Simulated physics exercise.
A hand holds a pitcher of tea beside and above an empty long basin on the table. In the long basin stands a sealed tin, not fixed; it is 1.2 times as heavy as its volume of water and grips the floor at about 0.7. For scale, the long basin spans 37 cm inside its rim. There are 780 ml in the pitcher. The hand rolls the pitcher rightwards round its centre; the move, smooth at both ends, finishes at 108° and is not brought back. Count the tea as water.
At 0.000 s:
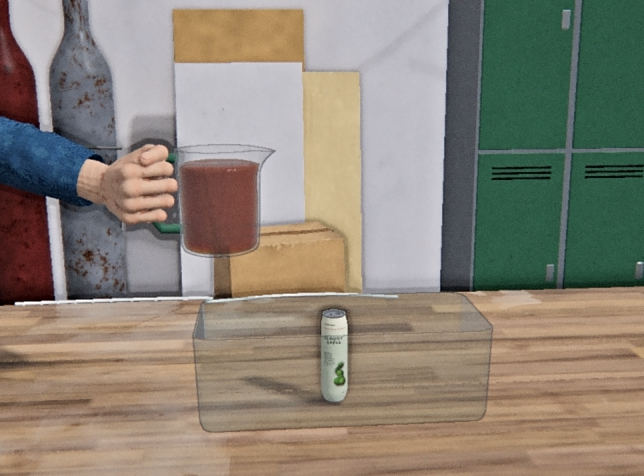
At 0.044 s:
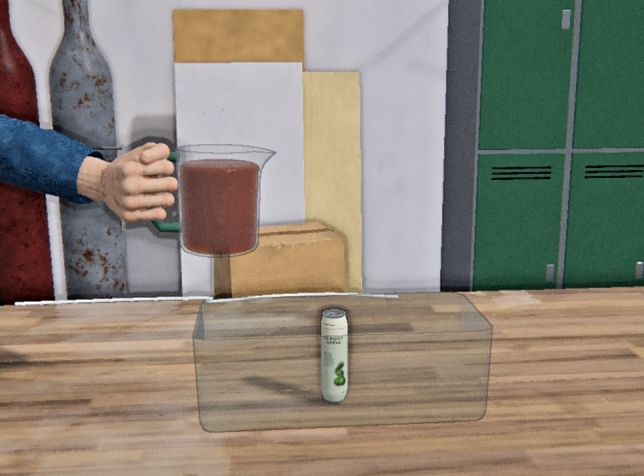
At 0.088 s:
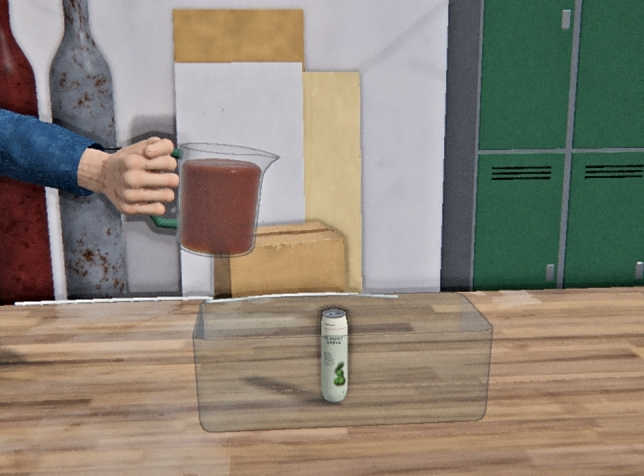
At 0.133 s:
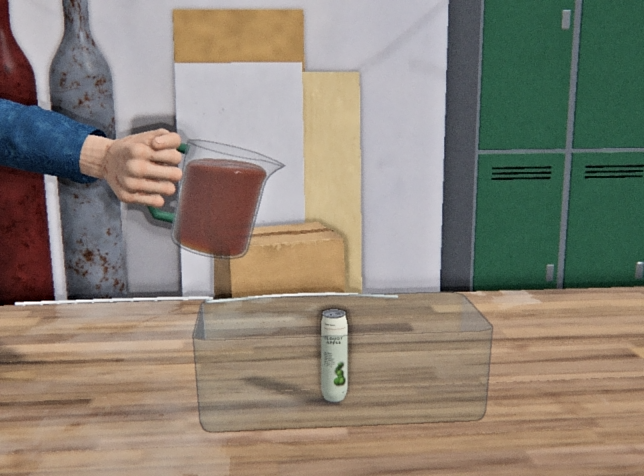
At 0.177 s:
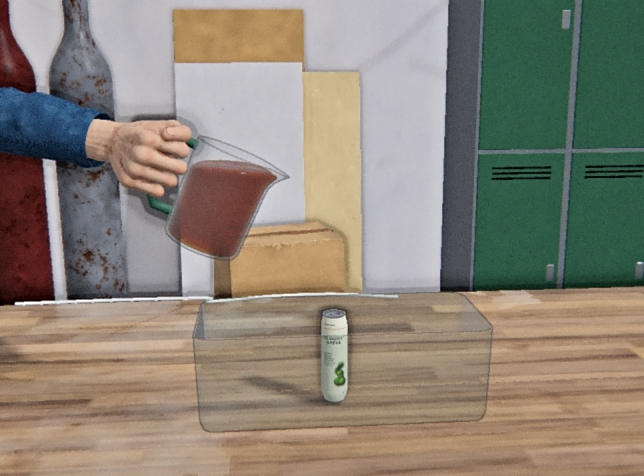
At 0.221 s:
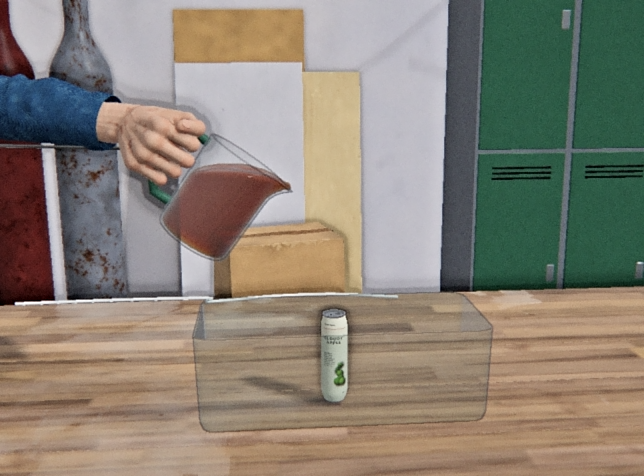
A hand in a blue sleeve held a clear pitcher of reddish-brown tea above a long see-through basin with a small tin standing there, then smoothly tilted the pitcher farther and farther to the right.
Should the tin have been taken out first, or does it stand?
It goes over.
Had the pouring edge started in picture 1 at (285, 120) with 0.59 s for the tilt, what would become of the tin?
Then it remains upright.
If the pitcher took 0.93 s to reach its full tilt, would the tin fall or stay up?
Then it topples.
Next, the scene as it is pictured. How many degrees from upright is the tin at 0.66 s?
About 0°.
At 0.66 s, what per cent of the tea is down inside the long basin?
About 68 per cent.
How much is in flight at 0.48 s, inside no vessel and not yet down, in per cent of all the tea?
Some 30 per cent.
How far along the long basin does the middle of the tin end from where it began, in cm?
About 12.5 cm.
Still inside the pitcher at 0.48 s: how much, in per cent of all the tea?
Some 56 per cent.
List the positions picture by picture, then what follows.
In the first picture, it leans 0°; its right rim is at (276, 150); the tea meets the walls at (179, 164) and (260, 163); the long basin's rim runs from (198, 320) to (477, 311); the tin's top is at (334, 317).
In the second picture, it leans 2°; its right rim is at (277, 151); the tea meets the walls at (180, 164) and (260, 164).
In the third picture, it leans 6°; its right rim is at (281, 156); the tea meets the walls at (182, 162) and (263, 166).
In the fourth picture, it leans 14°; its right rim is at (286, 165); the tea meets the walls at (186, 163) and (268, 169).
In the fifth picture, it leans 24°; its right rim is at (291, 176); the tea meets the walls at (185, 178) and (276, 172).
In the sixth picture, it leans 35°; its right rim is at (293, 191); the tea meets the walls at (177, 191) and (290, 182).
By 0.48 s the tilt is 101° and 55 per cent is still to pour; the tin stands where it began.
By 0.66 s the tilt is 108° and 14 per cent is still to pour; the tin stands 2 cm from where it began.
By 0.86 s the tilt is 108° and 2 per cent is still to pour; the tin leans 28°.
By 1.07 s the tilt is 108° and 0 per cent is still to pour; the tin lies on its side.
At rest the tin lies on its side.
